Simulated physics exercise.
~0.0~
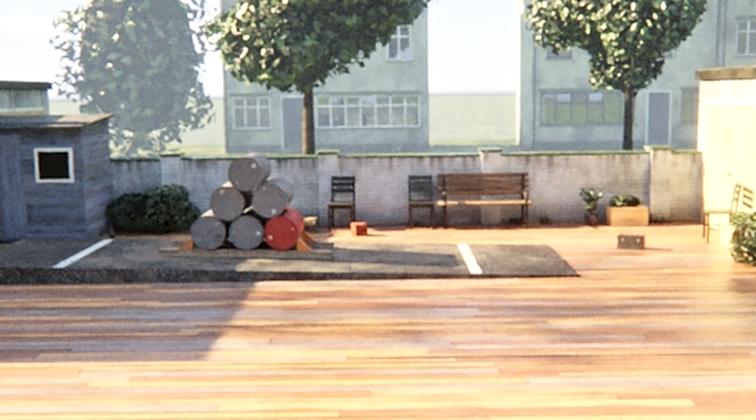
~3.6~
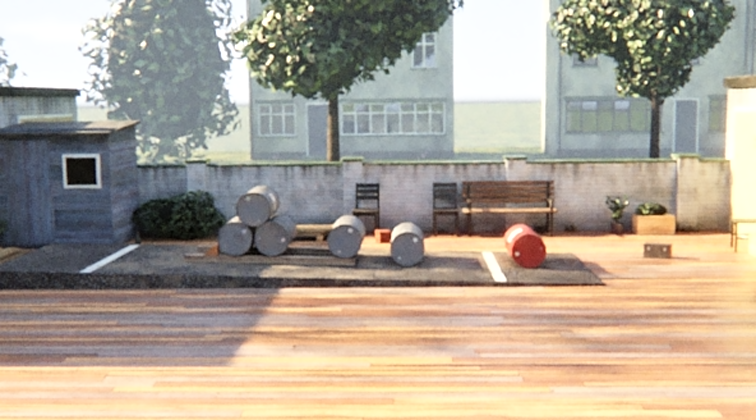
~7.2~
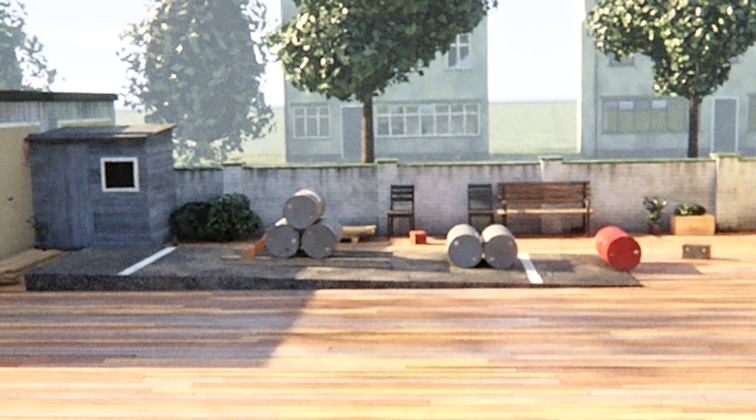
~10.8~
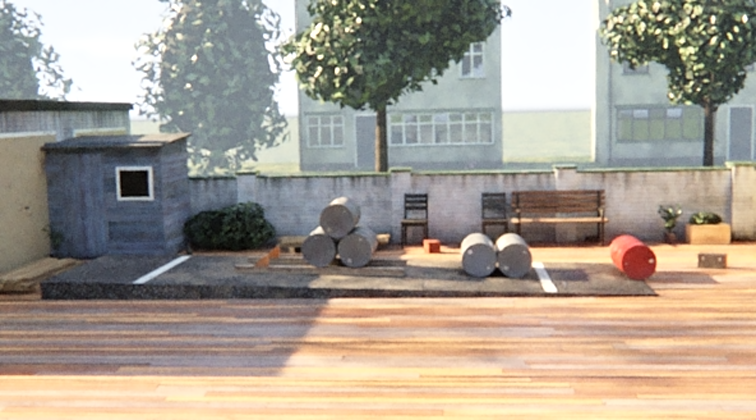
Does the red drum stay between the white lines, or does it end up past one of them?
It ends up past a line. The red drum rolls over the right white line and comes to rest beyond it.
The clip opens on a pyramid of drums, one red and the rest grey, stacked on a dark pad in a sunny yard with a shed, chairs and a bench along a wall. The stack gives way on its right side, and the red drum rolls off to the right, crossing the white line there. Two grey drums roll after it, while three others stay piled up on the left. The grey pair ends up side by side short of the line, and the red drum rolls a little farther, then rests near the pad's right end.
